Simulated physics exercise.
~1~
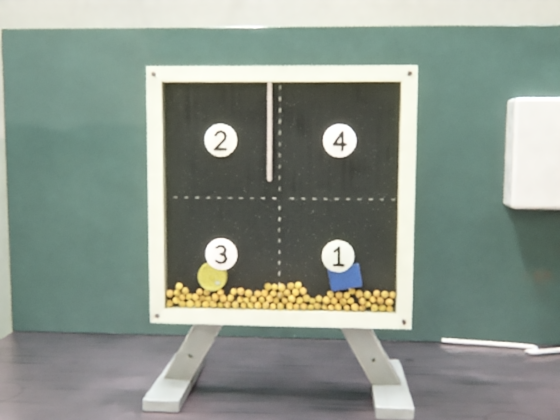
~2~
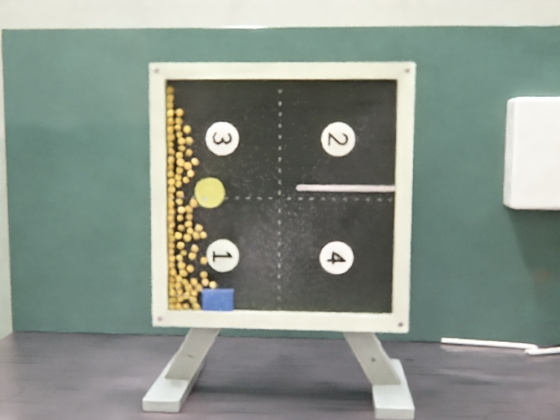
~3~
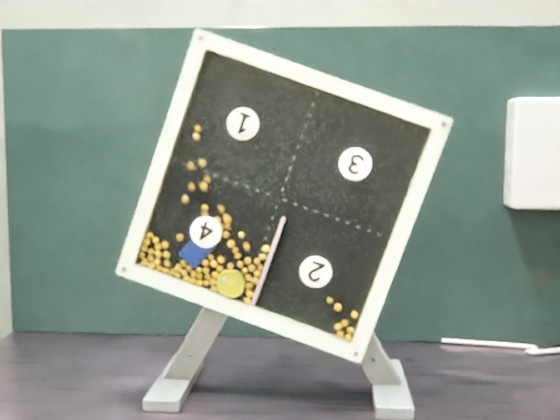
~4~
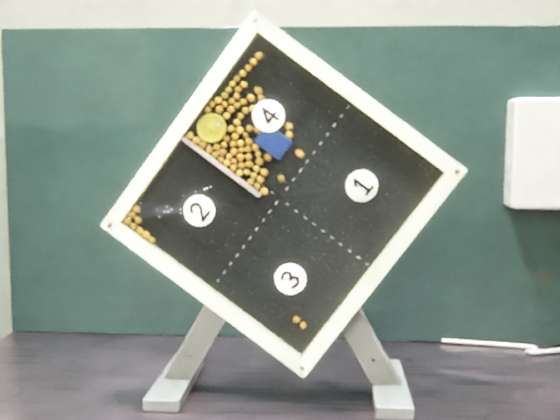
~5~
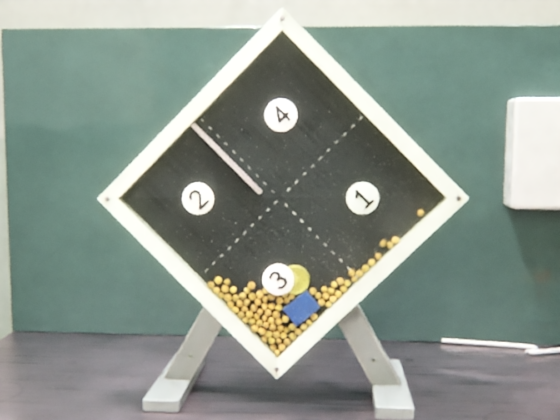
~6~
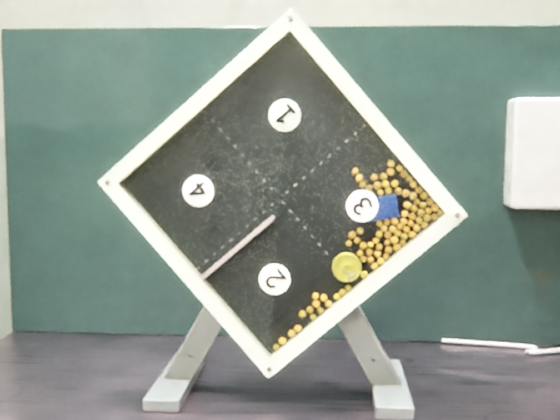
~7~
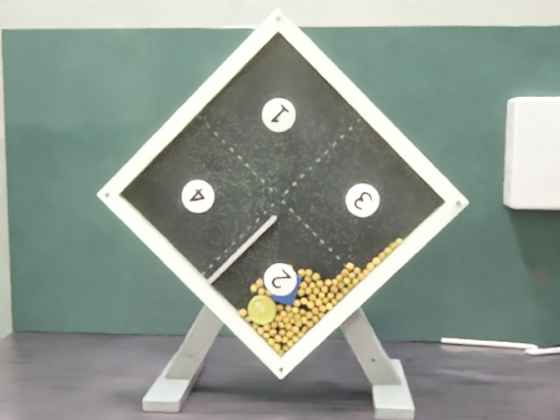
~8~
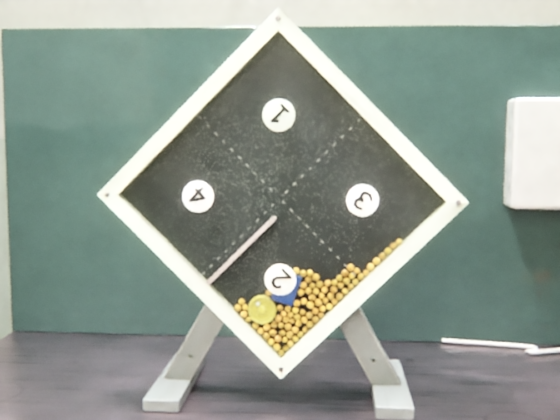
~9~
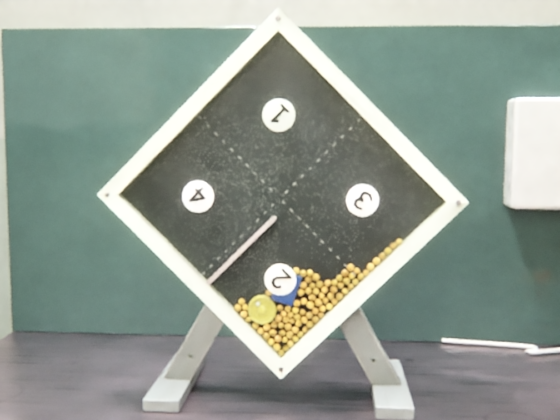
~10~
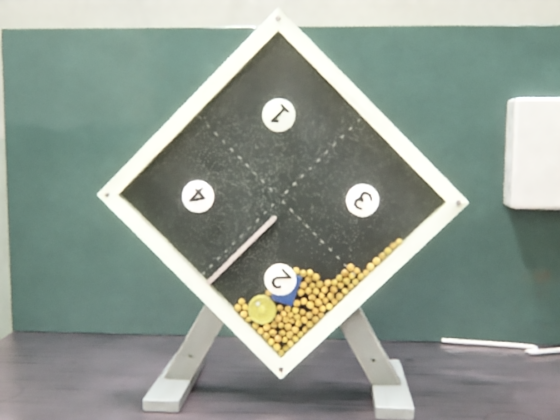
A square, white-framed display case with a dark face and four numbered quarters stands on grey legs before a green wall, seen straight on. Yellowish chickpeas line its bottom, with a yellow disc at the left, a blue block at the right and a pale bar reaching down from the top edge. The case turns clockwise most of the way round, and the chickpeas, disc and block tumble from side to side. It then swings partway back, sending them to the right and down. It stops on one corner, the heap resting mostly in the lowest quarter and sloping up rightward.
